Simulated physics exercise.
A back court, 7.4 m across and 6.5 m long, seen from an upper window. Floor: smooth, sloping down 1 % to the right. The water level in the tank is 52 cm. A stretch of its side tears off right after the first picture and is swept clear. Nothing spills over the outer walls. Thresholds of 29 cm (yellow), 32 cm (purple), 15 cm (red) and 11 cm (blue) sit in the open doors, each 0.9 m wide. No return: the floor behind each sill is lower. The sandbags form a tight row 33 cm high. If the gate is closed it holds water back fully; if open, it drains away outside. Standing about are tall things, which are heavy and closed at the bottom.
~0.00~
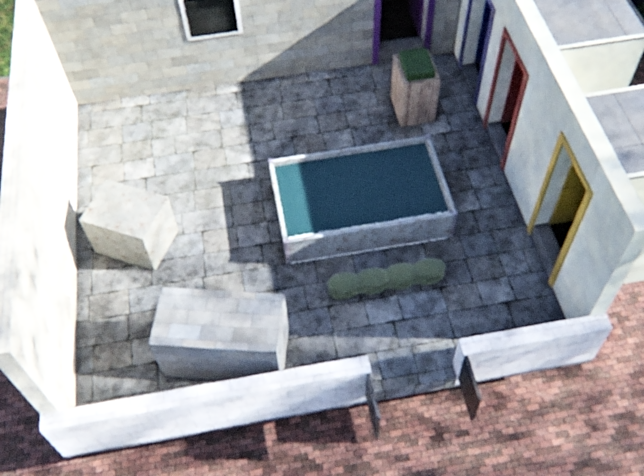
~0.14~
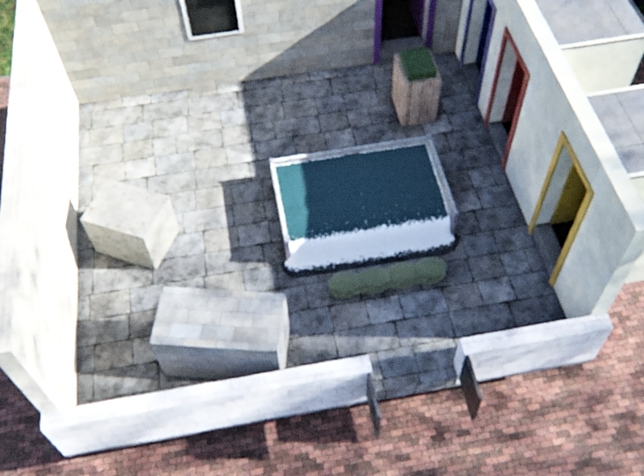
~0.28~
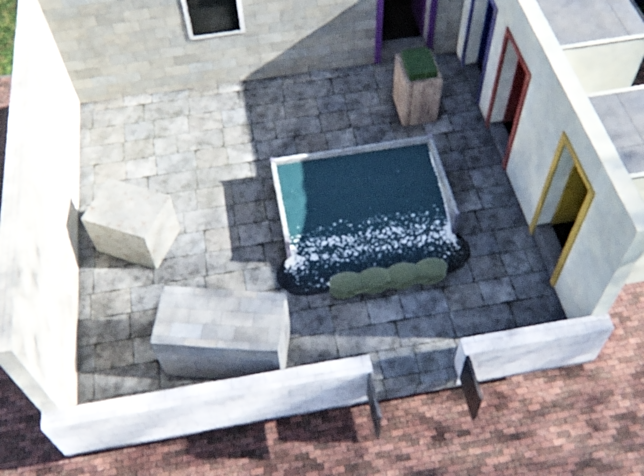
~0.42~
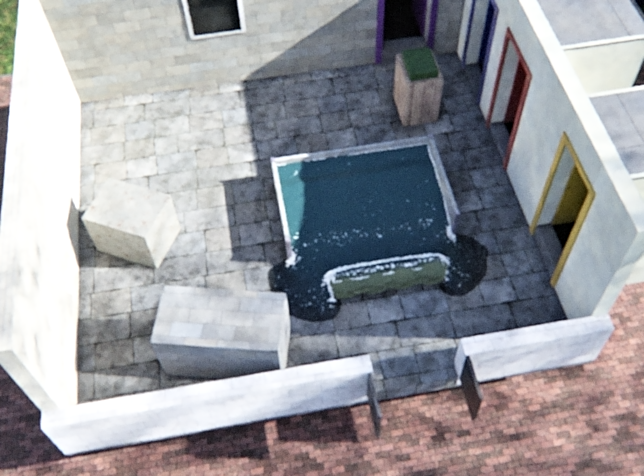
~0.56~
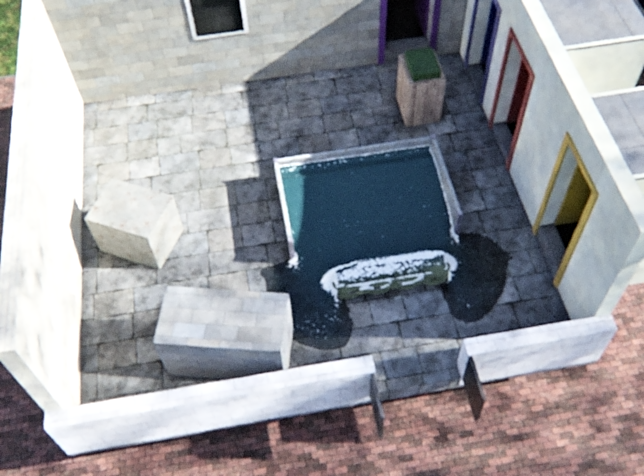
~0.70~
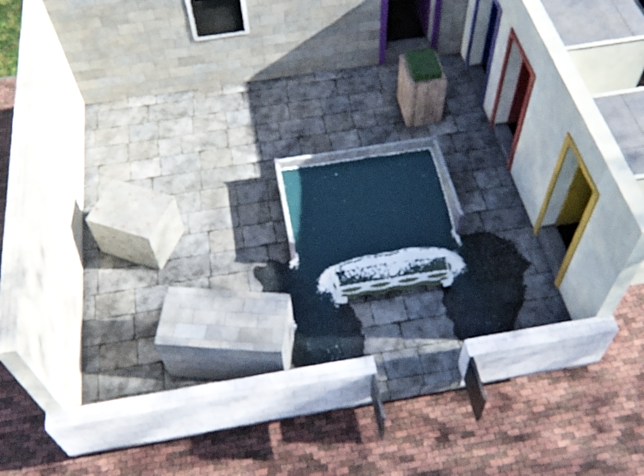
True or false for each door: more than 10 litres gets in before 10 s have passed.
Yellow door false, purple door false, red door false, blue door false.
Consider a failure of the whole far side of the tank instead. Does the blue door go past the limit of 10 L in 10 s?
Then: Blue beyond it.
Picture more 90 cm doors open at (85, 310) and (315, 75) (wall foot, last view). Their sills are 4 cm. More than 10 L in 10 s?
The first door gets there and the second falls short.
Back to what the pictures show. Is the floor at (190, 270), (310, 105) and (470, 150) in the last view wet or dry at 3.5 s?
Respectively: Got hit, was missed, got hit.
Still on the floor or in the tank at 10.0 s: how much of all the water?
It comes to near 86 per cent.
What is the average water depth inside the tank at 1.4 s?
Roughly 27 cm on average.
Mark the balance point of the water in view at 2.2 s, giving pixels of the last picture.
The water is centred near (382, 258).
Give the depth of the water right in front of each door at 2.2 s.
Depths in centimetres - yellow: 21, purple: 0, red: 0, blue: 0.
After 1.4 s water covers 25 % of the floor and is deepest (38 cm) near (367, 272); yellow door 5 cm at the sill, 0 L in, purple door not reached, red door not reached, blue door not reached.
After 2.2 s water covers 30 % of the floor and is deepest (30 cm) near (577, 331); yellow door 21 cm at the sill, 0 L in, purple door not reached, red door not reached, blue door not reached.
After 3.5 s water covers 45 % of the floor and is deepest (18 cm) near (408, 256); yellow door 14 cm at the sill, 0 L in, purple door not reached, red door 2 cm at the sill, 0 L in, blue door not reached.
After 6.0 s water covers 55 % of the floor and is deepest (16 cm) near (581, 342); yellow door 13 cm at the sill, 0 L in, purple door not reached, red door 3 cm at the sill, 0 L in, blue door 3 cm at the sill, 0 L in.
After 10.0 s water covers 85 % of the floor and is deepest (10 cm) near (581, 342); yellow door 10 cm at the sill, 0 L in, purple door 4 cm at the sill, 0 L in, red door 2 cm at the sill, 0 L in, blue door 6 cm at the sill, 0 L in.
